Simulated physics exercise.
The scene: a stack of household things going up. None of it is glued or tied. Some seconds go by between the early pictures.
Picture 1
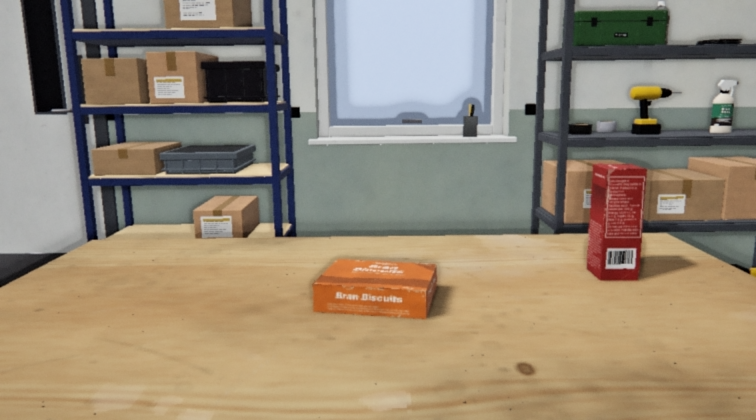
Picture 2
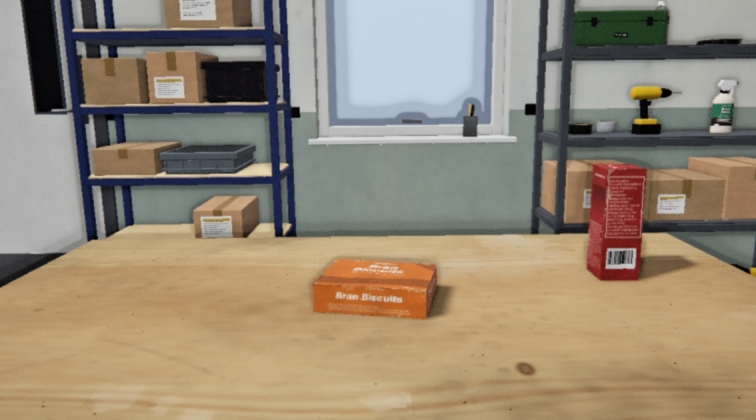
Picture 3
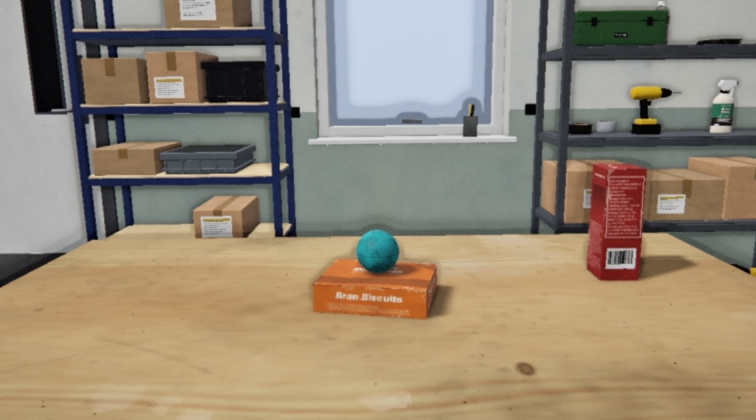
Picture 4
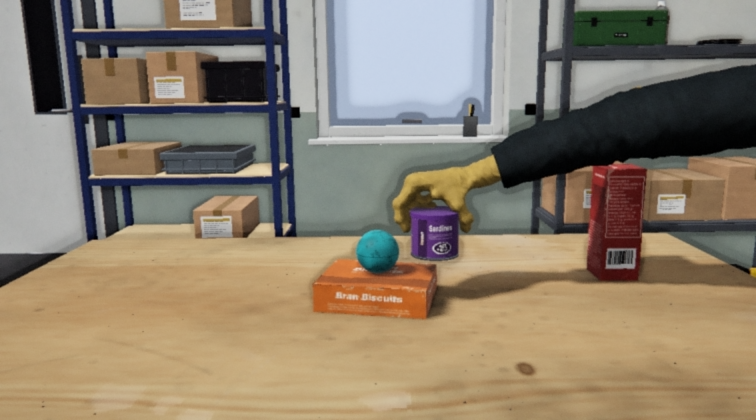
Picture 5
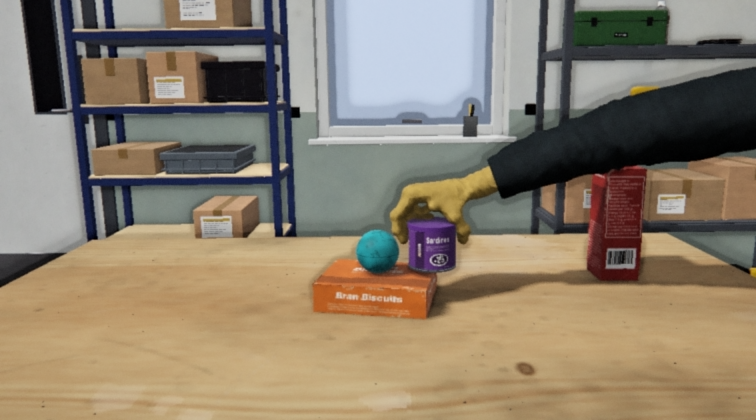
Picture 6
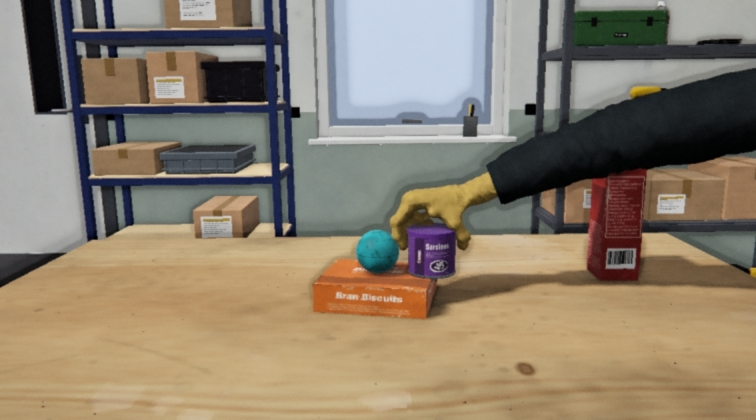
A gloved hand lowering a purple tin beside a turquoise ball resting on an orange packet, red carton standing at right.
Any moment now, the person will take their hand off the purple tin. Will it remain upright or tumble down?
The stack remains upright.
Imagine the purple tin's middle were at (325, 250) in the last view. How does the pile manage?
After that, the pile stays intact.
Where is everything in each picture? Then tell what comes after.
The last thing is not in view yet; orange packet (378, 286), in the first picture.
The last thing is not in view yet; red carton (615, 222), in the second picture.
The last thing is not in view yet; turquoise ball (378, 251), in the third picture.
On its way; purple tin (435, 233); orange packet (378, 286), in the fourth picture.
On its way; purple tin (432, 244); red carton (615, 222), in the fifth picture.
Set down, still held; purple tin (432, 250); turquoise ball (378, 251), in the sixth picture.
Then, 0.30 s later than the last frame, all is still.
Then, 0.80 s later than the last frame, purple tin resting near (432, 250).
When it is over, all 4 as before. End places, in pixels of the last picture, purple tin near (432, 250). The pile keeps its balance.
